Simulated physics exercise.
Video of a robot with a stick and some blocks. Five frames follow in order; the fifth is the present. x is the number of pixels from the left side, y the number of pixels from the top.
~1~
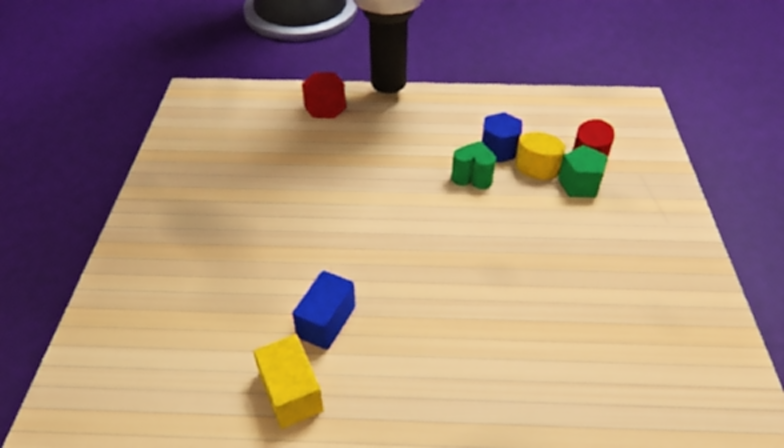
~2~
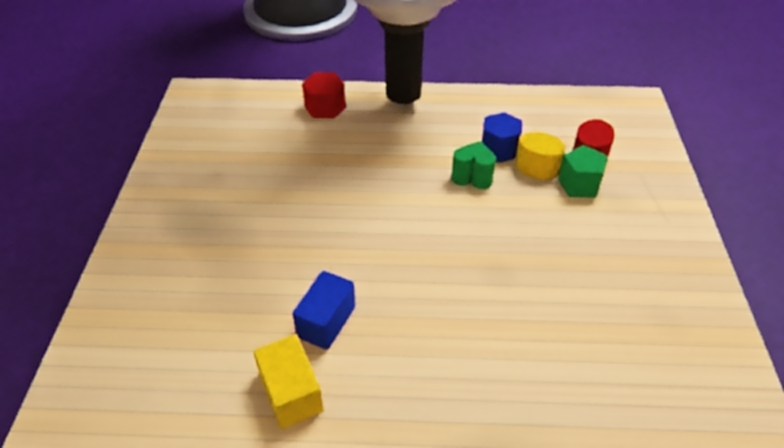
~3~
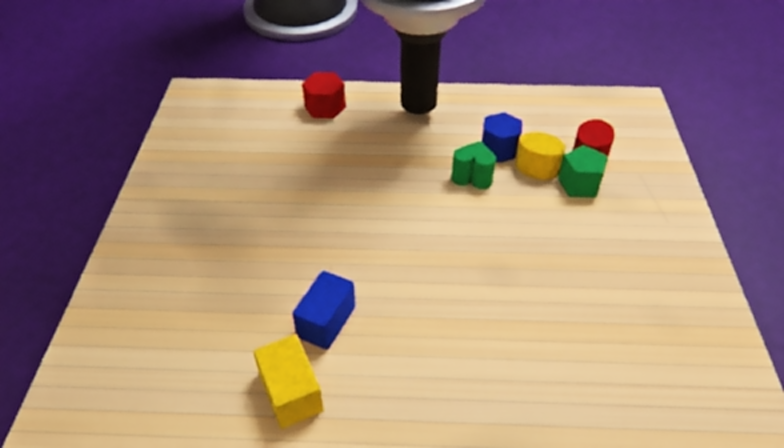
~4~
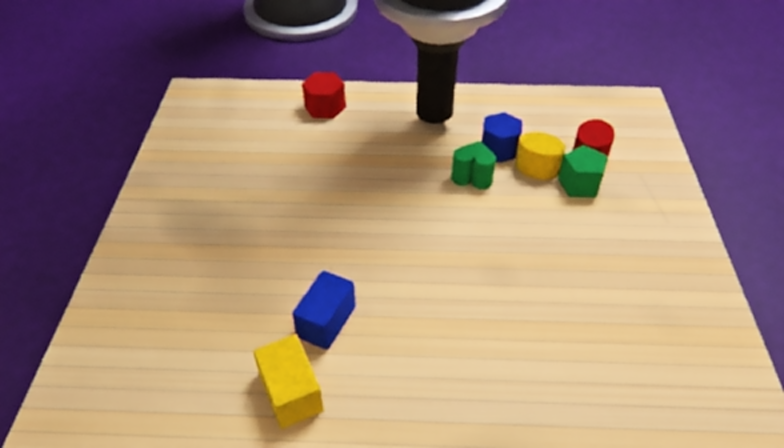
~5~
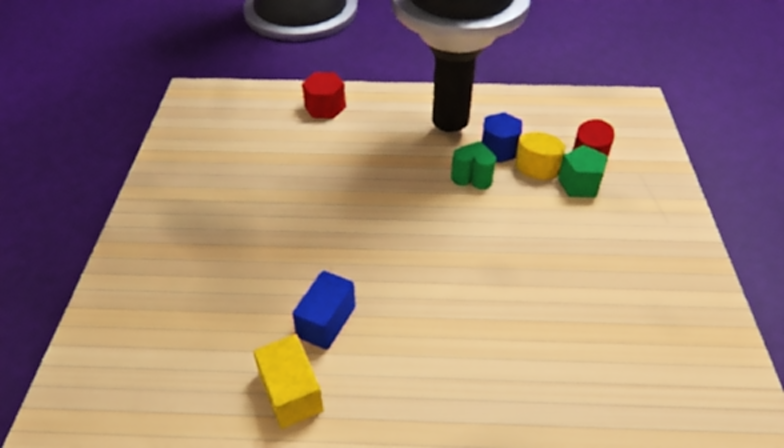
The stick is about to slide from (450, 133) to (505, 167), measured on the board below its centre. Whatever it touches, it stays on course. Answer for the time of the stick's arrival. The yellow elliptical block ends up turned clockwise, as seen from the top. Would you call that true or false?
True - the claim holds.
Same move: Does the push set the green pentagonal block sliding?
Going by the path, yes.
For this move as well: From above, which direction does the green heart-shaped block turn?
Viewed from overhead, the green heart-shaped block winds up turned clockwise.
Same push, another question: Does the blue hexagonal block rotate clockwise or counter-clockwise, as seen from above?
Viewed from the top, it goes anticlockwise.
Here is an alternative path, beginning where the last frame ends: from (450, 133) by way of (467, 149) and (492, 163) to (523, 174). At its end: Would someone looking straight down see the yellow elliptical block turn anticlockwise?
I'd say no.
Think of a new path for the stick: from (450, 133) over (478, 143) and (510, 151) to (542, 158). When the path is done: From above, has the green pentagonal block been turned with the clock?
Short answer: No.
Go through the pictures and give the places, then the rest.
Stick tip (389, 83); block tops, green heart-shaped block (475, 153); blue hexagonal block (503, 124); yellow elliptical block (543, 142); green pentagonal block (587, 159), in the first picture.
Stick (403, 94); blocks unchanged, in the second picture.
Stick (419, 104); blocks unchanged, in the third picture.
Stick (435, 112); blocks unchanged, in the fourth picture.
Stick (451, 121); green heart-shaped block (475, 153); blue hexagonal block (503, 124); yellow elliptical block (543, 142); green pentagonal block (587, 159), in the fifth picture.
What follows on the original path. Halfway along, stick (478, 137); blue hexagonal block (521, 128), turned 15° anticlockwise; yellow elliptical block (557, 148), turned 25° clockwise; green pentagonal block (596, 164), turned 20° anticlockwise.
At the end, stick (507, 155); green heart-shaped block (477, 158), turned 30° clockwise; blue hexagonal block (545, 131), turned 75° anticlockwise; yellow elliptical block (577, 150), turned 85° clockwise; green pentagonal block (609, 173), turned 40° anticlockwise.
